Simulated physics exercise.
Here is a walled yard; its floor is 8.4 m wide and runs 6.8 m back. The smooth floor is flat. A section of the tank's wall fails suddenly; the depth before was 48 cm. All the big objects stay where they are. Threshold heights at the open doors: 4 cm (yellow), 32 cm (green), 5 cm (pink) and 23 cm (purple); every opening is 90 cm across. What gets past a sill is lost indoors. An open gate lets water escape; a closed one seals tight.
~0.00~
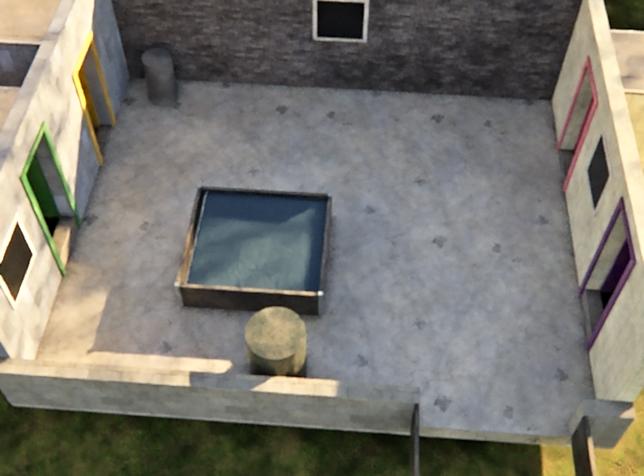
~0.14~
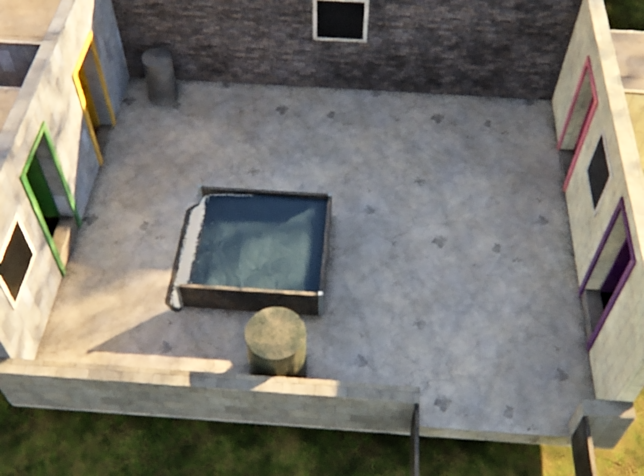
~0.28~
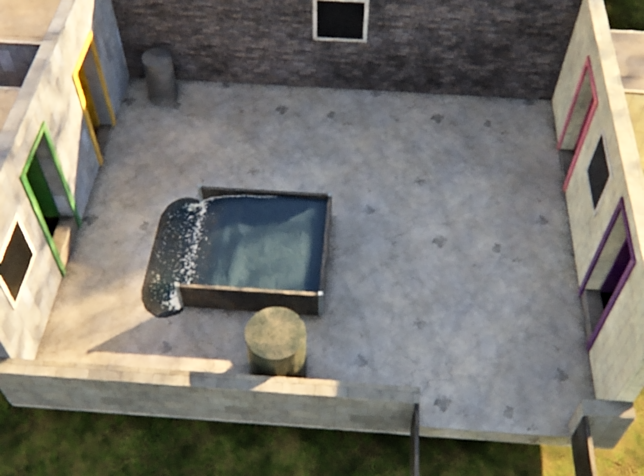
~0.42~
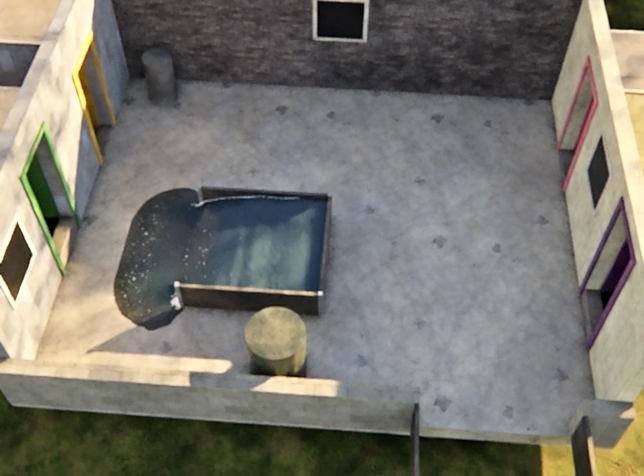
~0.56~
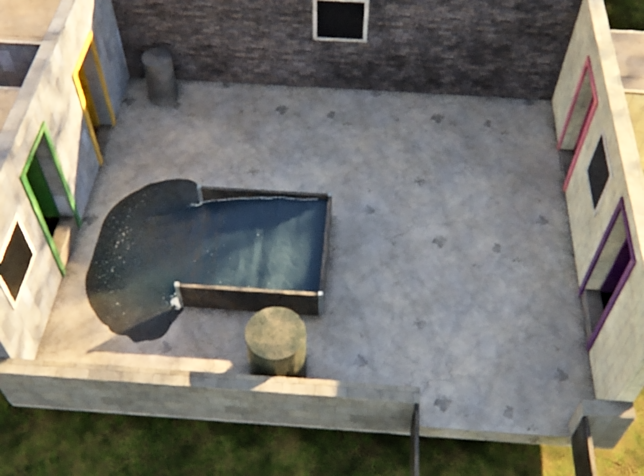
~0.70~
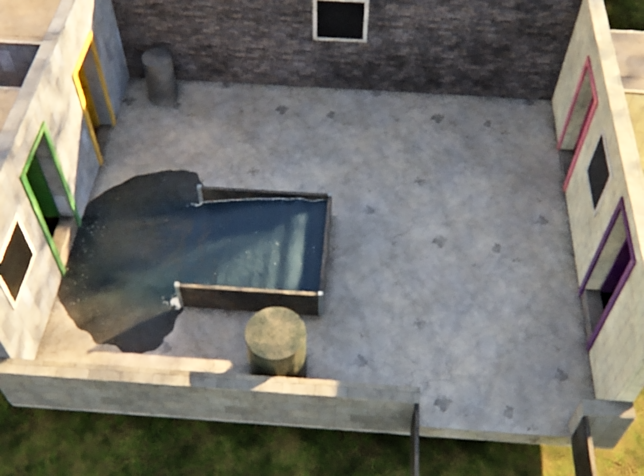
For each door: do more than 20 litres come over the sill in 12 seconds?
Within that time: At the yellow door it passes the limit; at the green door it stays under the limit; at the pink door it does not reach the limit; at the purple door it stays under the limit.
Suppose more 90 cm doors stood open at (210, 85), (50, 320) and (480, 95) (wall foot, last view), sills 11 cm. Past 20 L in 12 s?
In that order: Under, above, below.
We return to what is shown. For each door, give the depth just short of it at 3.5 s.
In cm: Yellow 8, green 18, pink 0, purple 0.
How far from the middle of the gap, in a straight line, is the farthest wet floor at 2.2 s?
Roughly 4.2 m.
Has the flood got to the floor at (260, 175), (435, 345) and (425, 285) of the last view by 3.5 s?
In turn: Not reached, still dry, still dry.
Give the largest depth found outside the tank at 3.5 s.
Roughly 27 cm.
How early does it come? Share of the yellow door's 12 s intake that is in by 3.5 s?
Some 35 per cent by then.
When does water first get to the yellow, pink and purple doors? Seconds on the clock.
Arrival: Yellow 1.5 s, pink 8.5 s, purple 8.5 s.
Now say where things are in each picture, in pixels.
Still water, 48 cm deep, in the tank at (257, 241), in the first picture.
Water pours out at (194, 249) and has run 1.0 m, to (175, 306); typically 4 cm deep outside, 48 cm at the tank's back, in the second picture.
Water pours out at (194, 250) and has run 1.2 m, to (158, 311); typically 8 cm deep outside, 48 cm at the tank's back, in the third picture.
The front is at (131, 313), 1.5 m from the gap at (194, 250); 2.4 m2 of floor is under water; 48 cm left at the back of the tank, in the fourth picture.
The front is at (94, 297), 1.8 m from the gap at (194, 251); 3.7 m2 of floor is under water; 48 cm left at the back of the tank, in the fifth picture.
Water pours out at (194, 251) and has run 2.2 m, to (60, 286); typically 5 cm deep outside, 46 cm at the tank's back, in the sixth picture.
After 1.4 s water covers 15 % of the floor and is deepest (32 cm) near (73, 247); yellow door not reached, green door 32 cm at the sill, 0 L in, pink door not reached, purple door not reached.
After 2.2 s water covers 20 % of the floor and is deepest (36 cm) near (31, 371); yellow door 10 cm at the sill, 3 L in, green door 30 cm at the sill, 0 L in, pink door not reached, purple door not reached.
After 3.5 s water covers 30 % of the floor and is deepest (27 cm) near (28, 382); yellow door 8 cm at the sill, 24 L in, green door 18 cm at the sill, 0 L in, pink door not reached, purple door not reached.
After 7.0 s water covers 65 % of the floor and is deepest (15 cm) near (184, 393); yellow door 8 cm at the sill, 49 L in, green door 7 cm at the sill, 0 L in, pink door not reached, purple door not reached.
After 12.0 s water covers 90 % of the floor and is deepest (7 cm) near (189, 310); yellow door 5 cm at the sill, 69 L in, green door 5 cm at the sill, 0 L in, pink door 5 cm at the sill, 0 L in, purple door 3 cm at the sill, 0 L in.
